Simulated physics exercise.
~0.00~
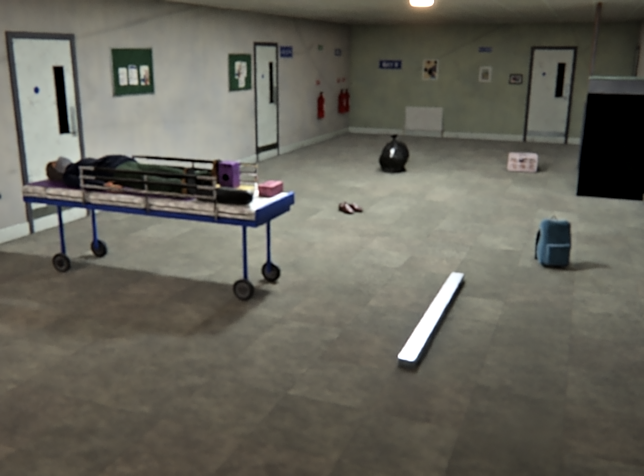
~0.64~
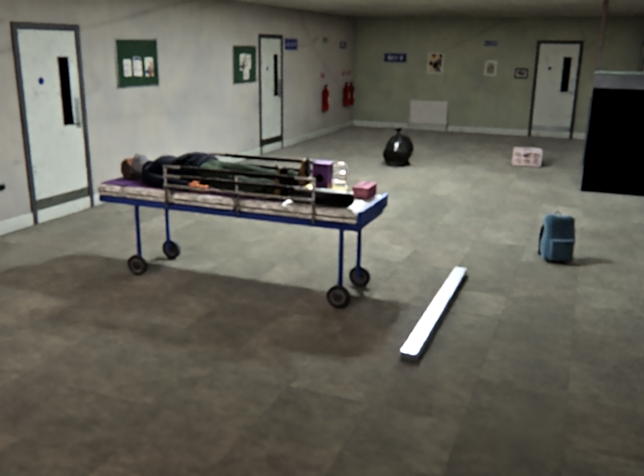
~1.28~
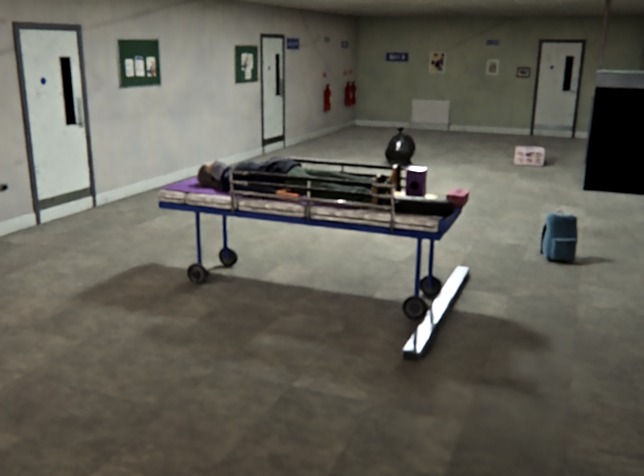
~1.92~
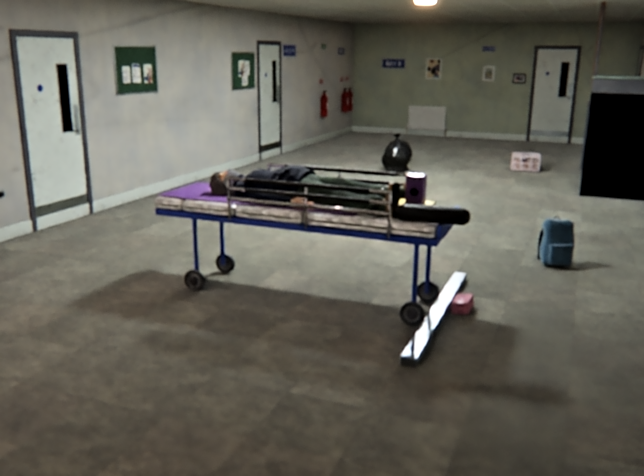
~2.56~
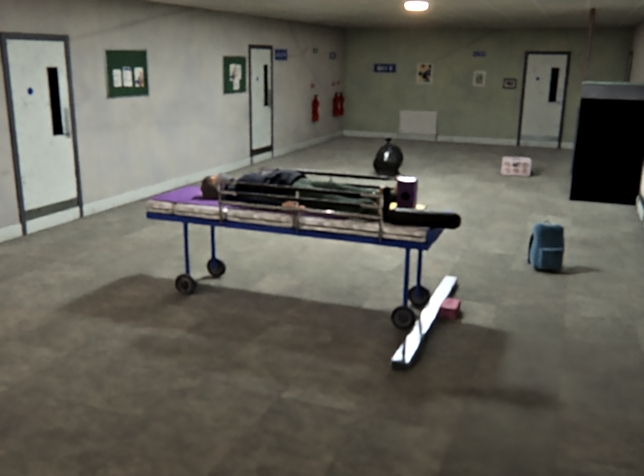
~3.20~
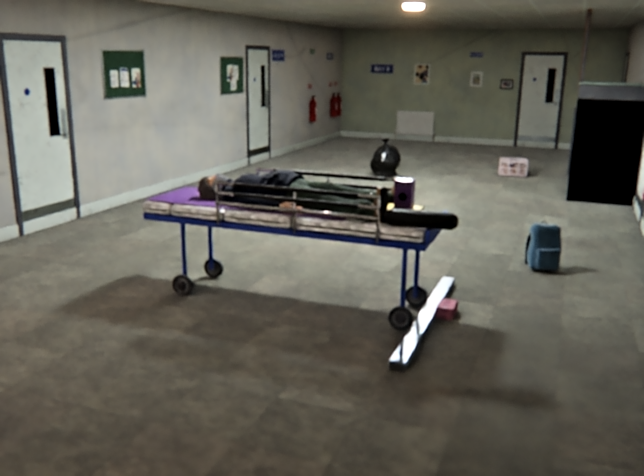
A person lying on a trolley rolls right to a sill and stops, dropping a pink box.
